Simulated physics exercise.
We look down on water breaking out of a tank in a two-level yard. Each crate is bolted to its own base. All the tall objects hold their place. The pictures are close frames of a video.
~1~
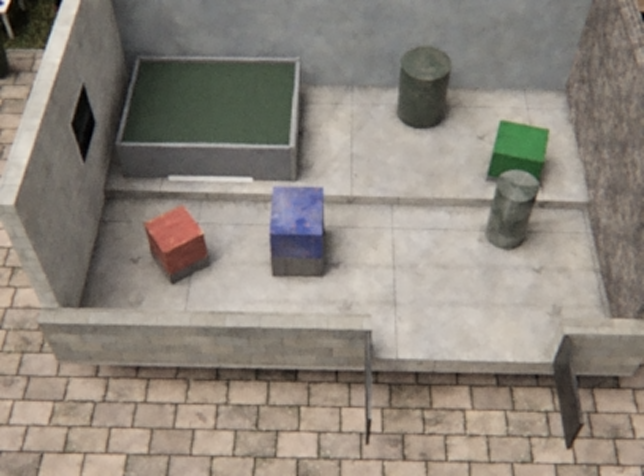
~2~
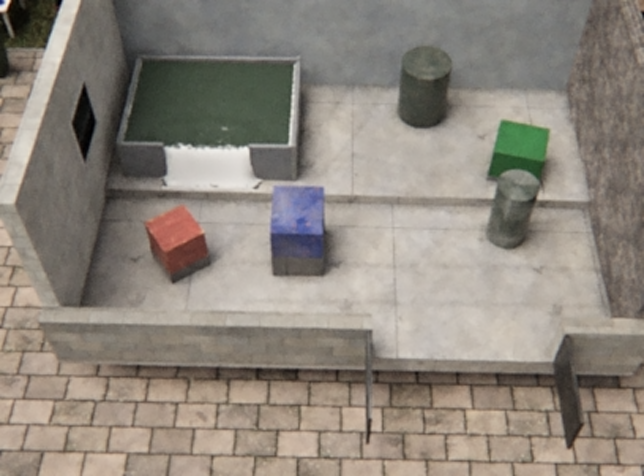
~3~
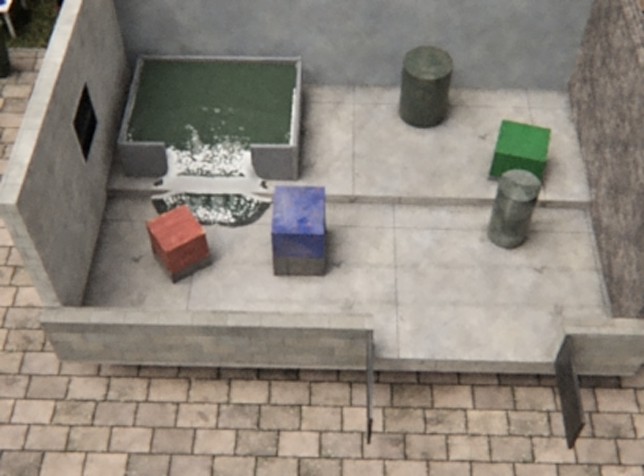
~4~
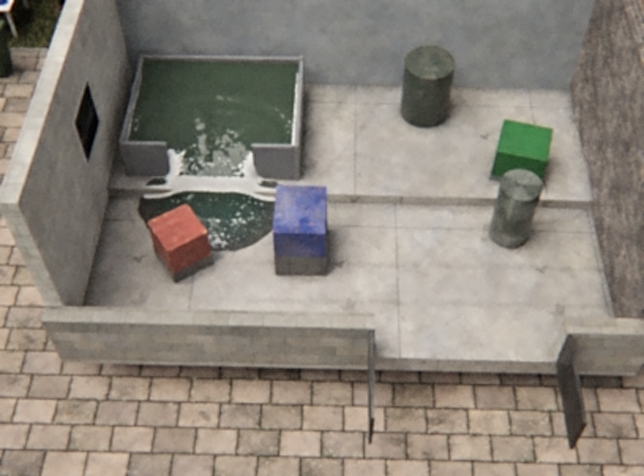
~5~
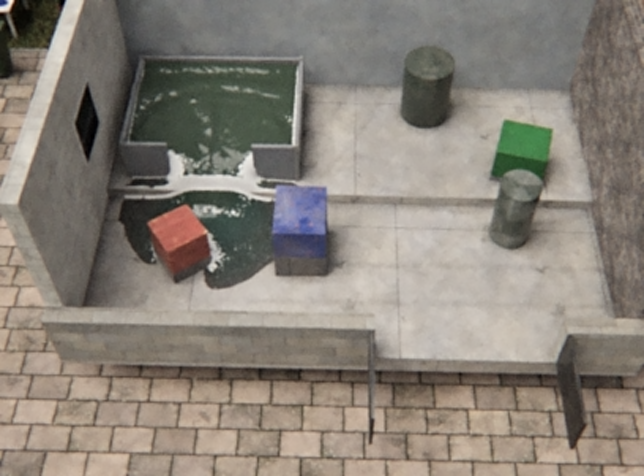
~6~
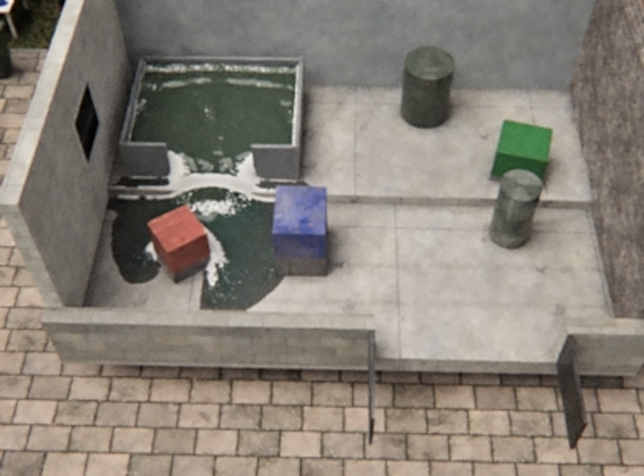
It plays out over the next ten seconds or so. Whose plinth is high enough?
In the end: The green crate escapes dry; the blue crate escapes dry; the red crate is wetted.
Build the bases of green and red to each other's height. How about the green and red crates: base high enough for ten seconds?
Green remains dry, red ends up wet.
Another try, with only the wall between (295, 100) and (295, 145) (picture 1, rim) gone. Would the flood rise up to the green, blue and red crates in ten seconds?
The green one is topped, the blue one is spared, the red one remains dry.
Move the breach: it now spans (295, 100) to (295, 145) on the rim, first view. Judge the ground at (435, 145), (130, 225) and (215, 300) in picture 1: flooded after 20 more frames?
One after the other: Covered, dry, no water.
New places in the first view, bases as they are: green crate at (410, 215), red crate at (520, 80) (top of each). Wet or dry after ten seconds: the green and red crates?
Then: Green gets wet, red remains dry.
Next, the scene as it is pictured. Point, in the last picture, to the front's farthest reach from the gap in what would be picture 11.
Near (360, 342).
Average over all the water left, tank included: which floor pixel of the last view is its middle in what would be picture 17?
I would point to (221, 191).
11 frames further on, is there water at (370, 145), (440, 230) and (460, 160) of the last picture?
One after the other: Clear, dry, no water.
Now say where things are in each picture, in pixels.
The first picture shows still water in the tank at (212, 103).
In the second picture, the front is at (254, 187), out from the gap at (209, 165).
In the third picture, water pours out at (211, 167) and has run to a hidden place.
In the fourth picture, water pours out at (212, 167) and has run to a hidden place.
In the fifth picture, water pours out at (212, 167) and has run to (229, 281).
In the sixth picture, the front is at a hidden place, out from the gap at (212, 168).
A moment on, water covers 25 % of the floor; the green crate not reached, the blue crate water round its plinth, the red crate water round its plinth.
Next, water covers 35 % of the floor; the green crate not reached, the blue crate water round its plinth, the red crate water round its plinth.
Then, water covers 60 % of the floor; the green crate not reached, the blue crate water round its plinth, the red crate water round its plinth.
Later, water covers 65 % of the floor; the green crate water round its plinth, the blue crate water round its plinth, the red crate water round its plinth.
In the end, water covers 65 % of the floor; the green crate stayed above the water, the blue crate stayed above the water, the red crate was topped.
